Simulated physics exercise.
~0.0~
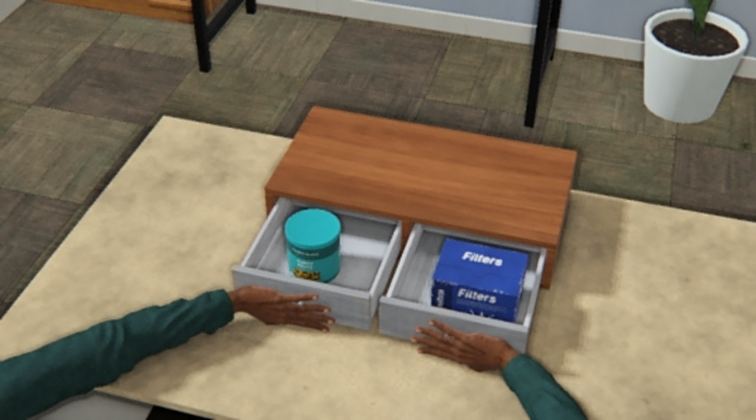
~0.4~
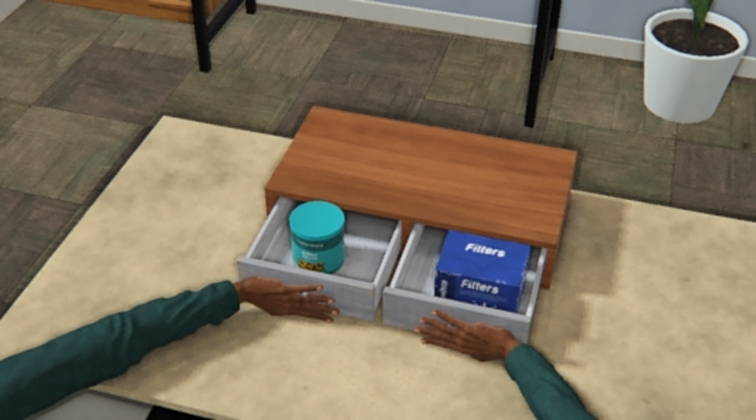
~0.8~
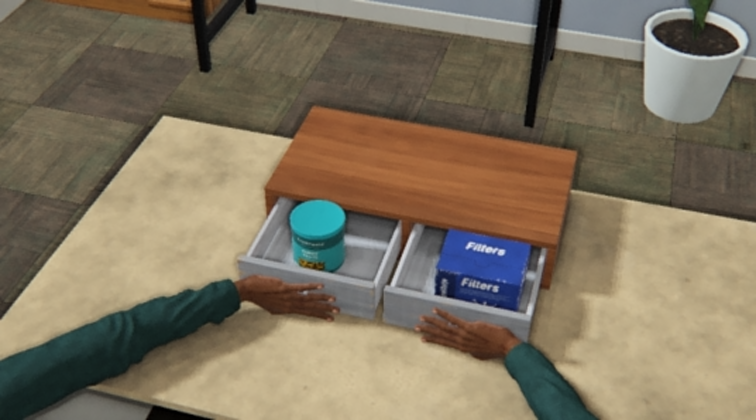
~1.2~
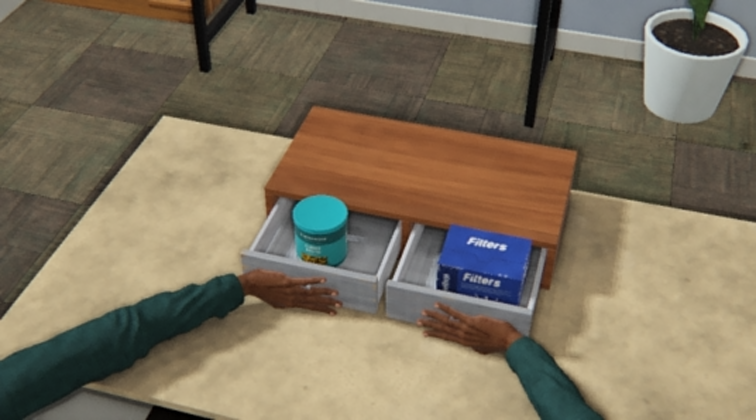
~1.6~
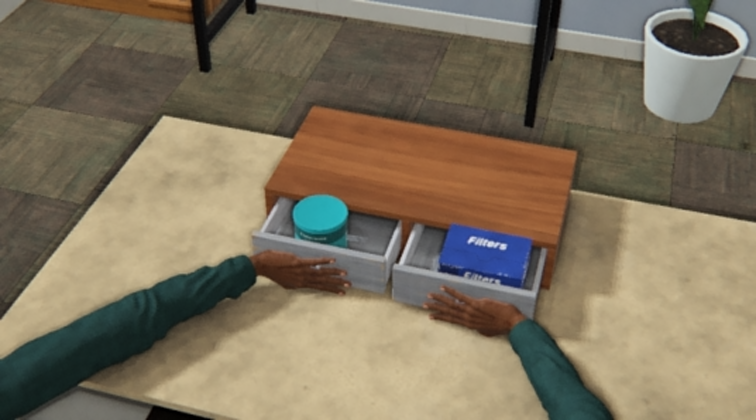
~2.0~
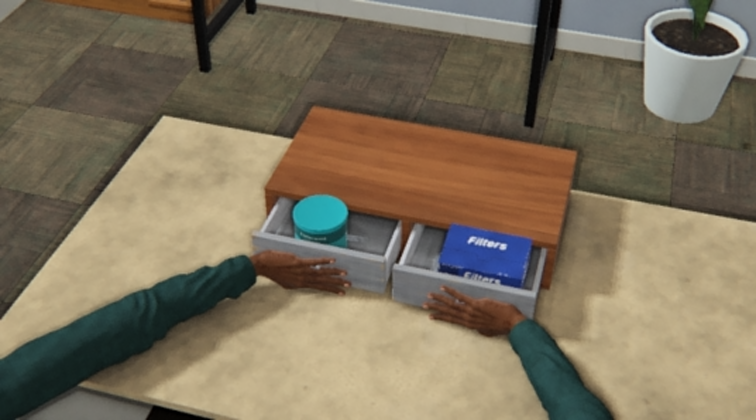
To begin with, two pale grey drawers stand open at the front of a brown wooden chest on a table, the left holding a turquoise tub and the right a blue box marked as filters. A person in dark green sleeves rests a hand against the front of each drawer. The hands push both drawers a little way in, carrying the tub and the box along, and they pause briefly. Then the drawers slide in further, while the tub and box end up close against the chest's front edge. Finally, both drawers stop and stay partly open, with the hands still at their fronts.
